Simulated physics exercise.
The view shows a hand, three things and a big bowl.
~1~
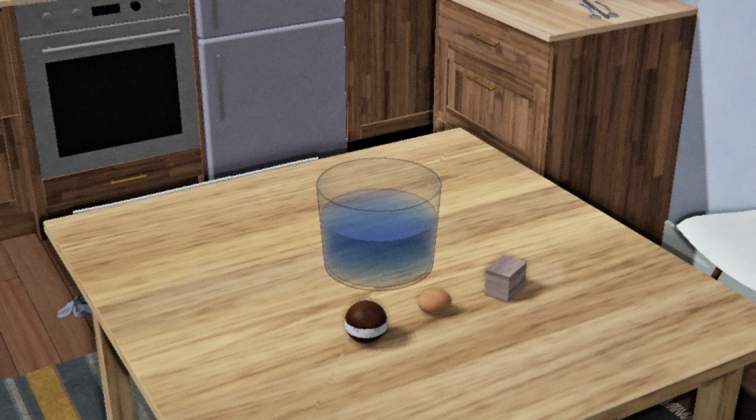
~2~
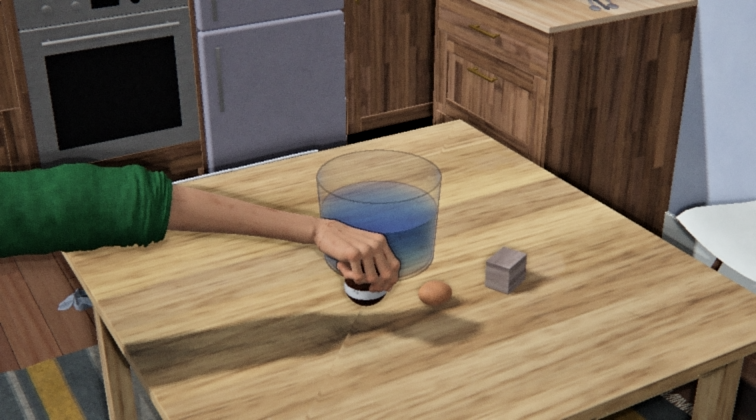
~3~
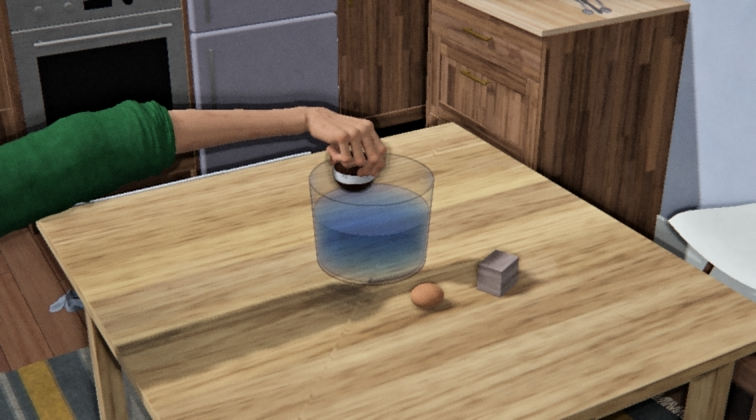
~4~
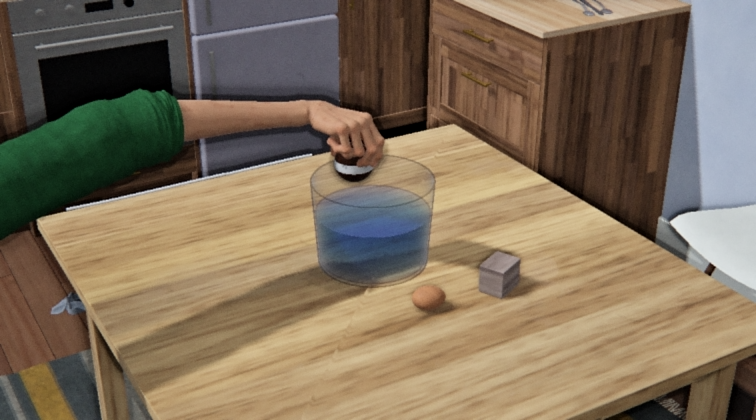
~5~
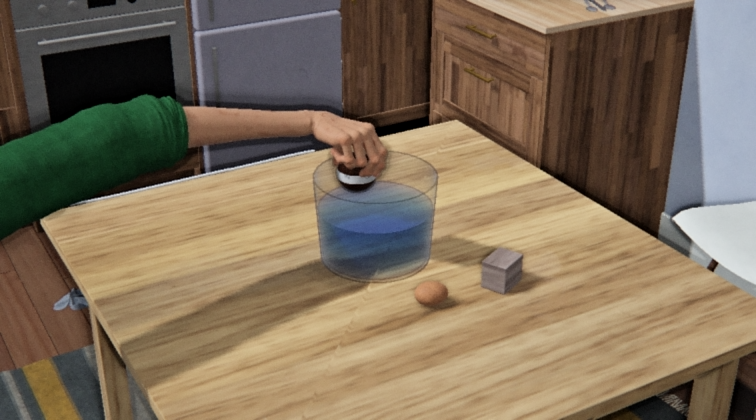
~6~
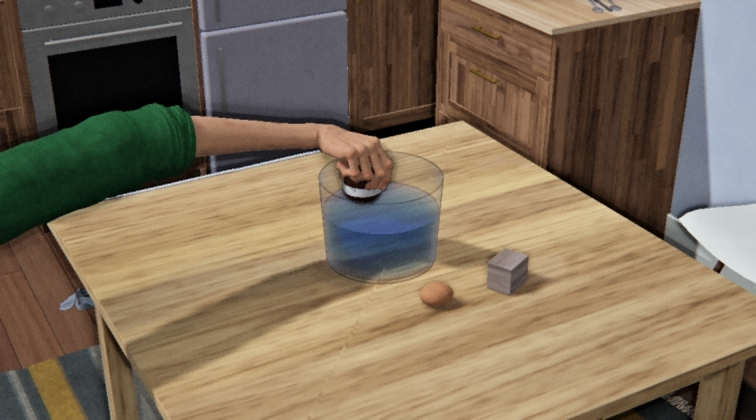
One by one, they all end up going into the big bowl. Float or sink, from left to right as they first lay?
Starting at the left, it rides the liquid, then it drops under, then it rides the liquid.
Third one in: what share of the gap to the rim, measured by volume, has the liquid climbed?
About 10 %.
Soon after, the tennis ball floats.
Later, the egg goes to the bottom.
In the end, the wooden block floats; afloat, tennis ball and wooden block.
